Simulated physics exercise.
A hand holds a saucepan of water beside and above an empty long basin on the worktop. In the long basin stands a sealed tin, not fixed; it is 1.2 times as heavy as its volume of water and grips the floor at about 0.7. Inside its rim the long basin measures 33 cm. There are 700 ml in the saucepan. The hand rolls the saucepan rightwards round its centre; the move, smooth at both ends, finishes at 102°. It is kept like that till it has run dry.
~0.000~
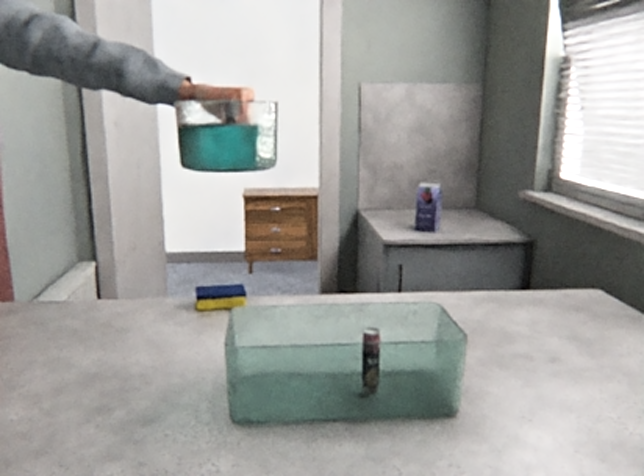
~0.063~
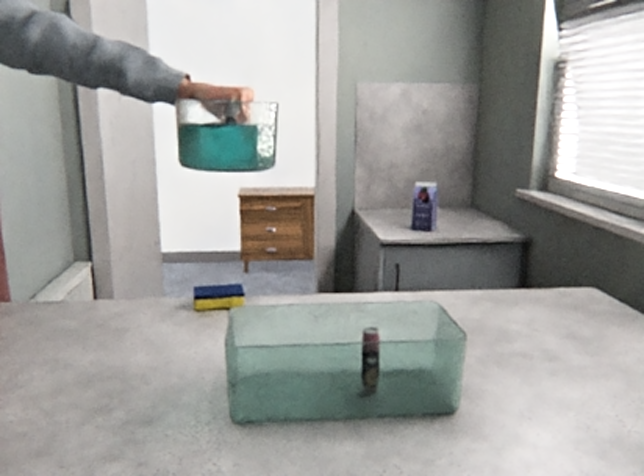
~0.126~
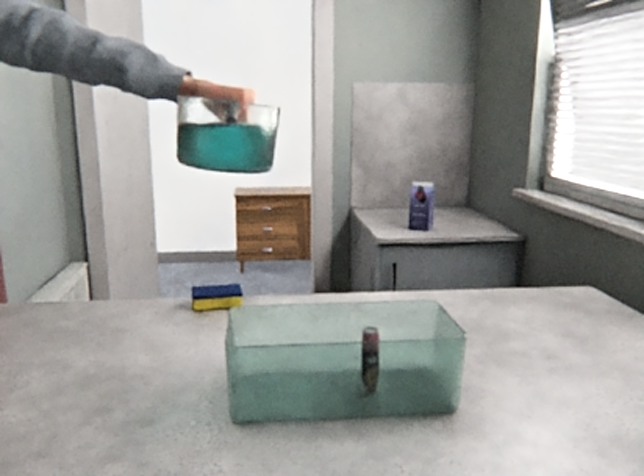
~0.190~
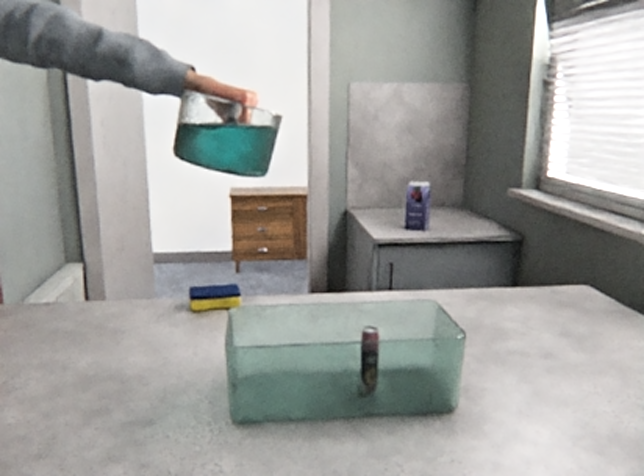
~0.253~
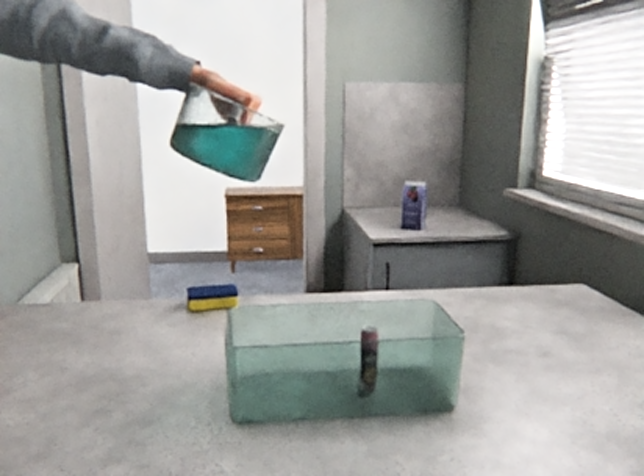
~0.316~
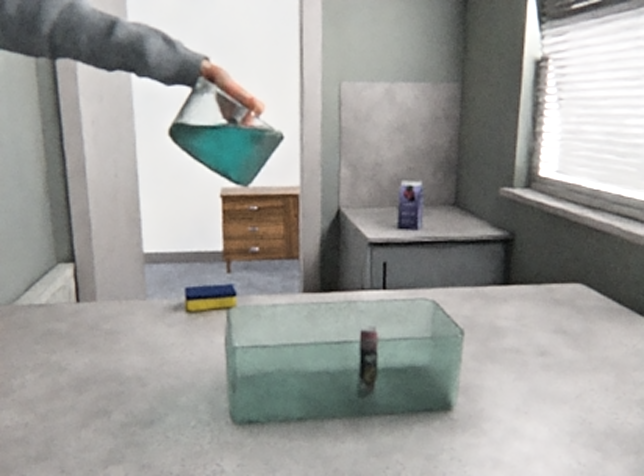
In a grey-walled room, a hand holds a clear container of blue-green liquid above a long glass basin with a small tin inside on the worktop, then smoothly rolls the container rightwards until it is steeply slanted.
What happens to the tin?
The tin goes over.
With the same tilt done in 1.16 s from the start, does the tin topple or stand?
The tin remains upright.
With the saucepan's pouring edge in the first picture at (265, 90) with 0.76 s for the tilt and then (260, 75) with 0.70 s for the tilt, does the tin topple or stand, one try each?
First it keeps standing; then it stays up.
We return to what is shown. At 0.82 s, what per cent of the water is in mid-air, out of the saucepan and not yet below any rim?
Near 24 in a hundred.
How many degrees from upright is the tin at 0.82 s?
About 5°.
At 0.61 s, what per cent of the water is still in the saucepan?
Some 44 per cent.
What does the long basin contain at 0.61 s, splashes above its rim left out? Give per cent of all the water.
Near 5 in a hundred.
After 0.61 s the tilt is 89° and 45 per cent is still to pour; the tin stands where it began.
After 0.82 s the tilt is 102° and 12 per cent is still to pour; the tin stands 1 cm from where it began.
After 1.05 s the tilt is 102° and 2 per cent is still to pour; the tin leans 37°.
After 1.29 s the tilt is 102° and 0 per cent is still to pour; the tin lies on its side.
In the end the tin lies on its side.
